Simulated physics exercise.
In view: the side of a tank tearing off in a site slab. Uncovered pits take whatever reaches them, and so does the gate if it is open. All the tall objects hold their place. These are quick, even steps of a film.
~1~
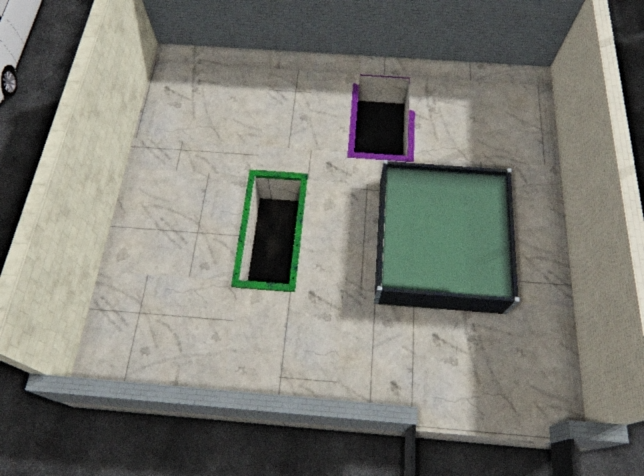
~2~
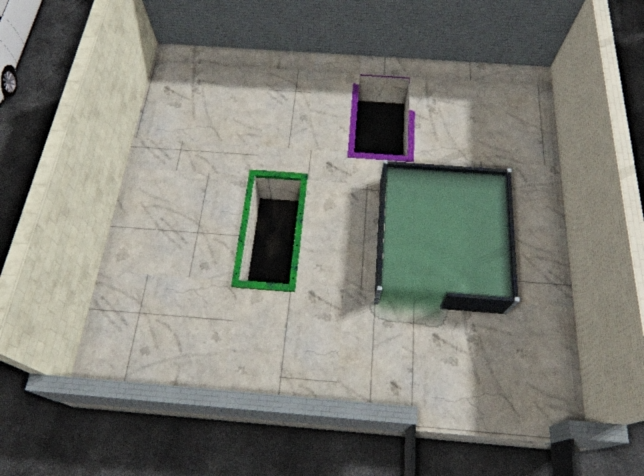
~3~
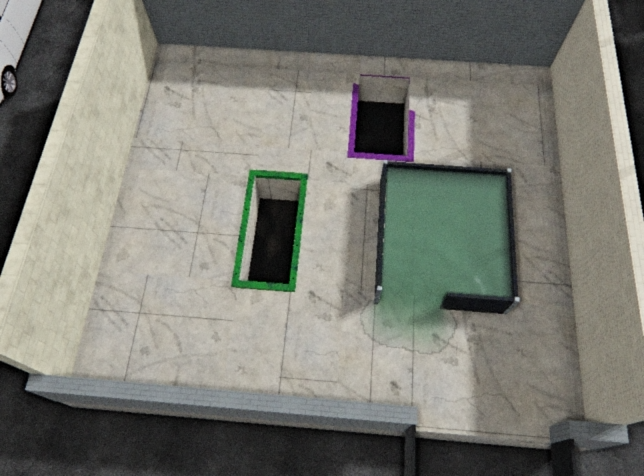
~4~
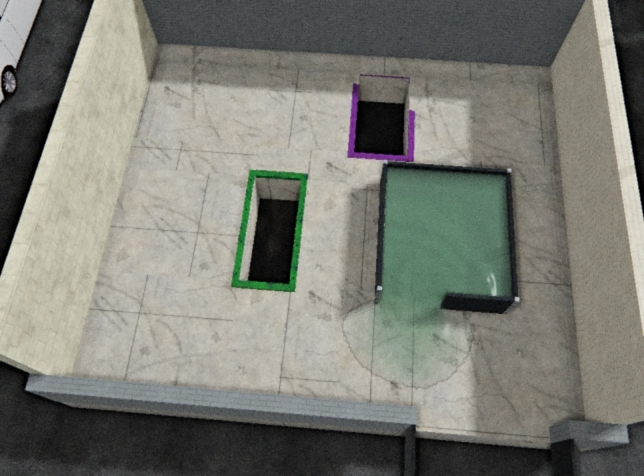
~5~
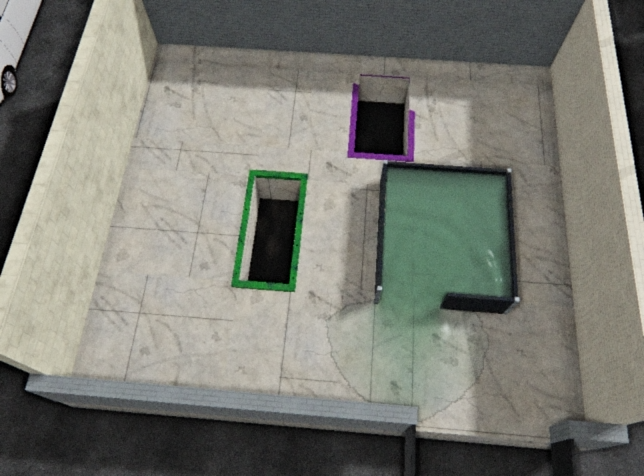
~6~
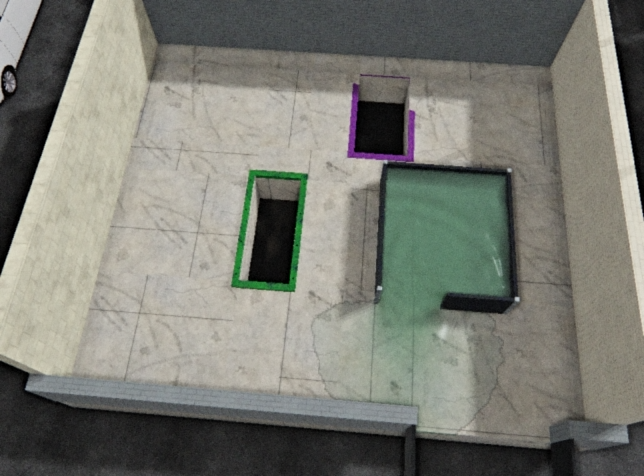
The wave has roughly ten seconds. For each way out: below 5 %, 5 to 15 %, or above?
The gate takes above 15 %; the purple pit takes not even 5 %; the green pit takes not even 5 %.
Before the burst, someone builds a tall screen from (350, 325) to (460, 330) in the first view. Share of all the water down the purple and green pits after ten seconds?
Roughly, in per cent: Purple 2, green 8.
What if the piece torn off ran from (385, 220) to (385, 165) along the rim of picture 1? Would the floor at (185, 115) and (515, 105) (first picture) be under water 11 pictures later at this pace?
In turn: Under water, not flooded.
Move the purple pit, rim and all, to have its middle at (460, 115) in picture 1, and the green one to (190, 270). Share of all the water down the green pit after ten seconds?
In per cent: Green 6.
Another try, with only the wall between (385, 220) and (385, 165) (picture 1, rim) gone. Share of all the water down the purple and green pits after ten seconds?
Roughly, in per cent: Purple 2, green 45.
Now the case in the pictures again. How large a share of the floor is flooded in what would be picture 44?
I make it 40 per cent.
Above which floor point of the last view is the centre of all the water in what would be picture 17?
Close to (409, 284).
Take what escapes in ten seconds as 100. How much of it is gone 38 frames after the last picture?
I make it 80 per cent.
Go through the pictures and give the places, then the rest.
In the first frame, still water in the water tank at (446, 229).
In the second frame, water pours out at (410, 300) and has run to (442, 314).
In the third frame, water pours out at (410, 300) and has run to (438, 346).
In the fourth frame, water pours out at (410, 300) and has run to (423, 383).
In the fifth frame, water pours out at (410, 300) and has run to a hidden place.
In the sixth frame, the front is at a hidden place, out from the gap at (410, 300).
A moment on, water covers 10 % of the floor; the gate 3 %, the purple pit 0 %, the green pit 0 %.
Next, water covers 15 % of the floor; the gate 10 %, the purple pit 0 %, the green pit 0 %.
Then, water covers 25 % of the floor; the gate 18 %, the purple pit 0 %, the green pit 0 %.
Later, water covers 40 % of the floor; the gate 29 %, the purple pit 0 %, the green pit 0 %.
In the end, water covers 55 % of the floor; the gate 37 %, the purple pit 0 %, the green pit 0 %.
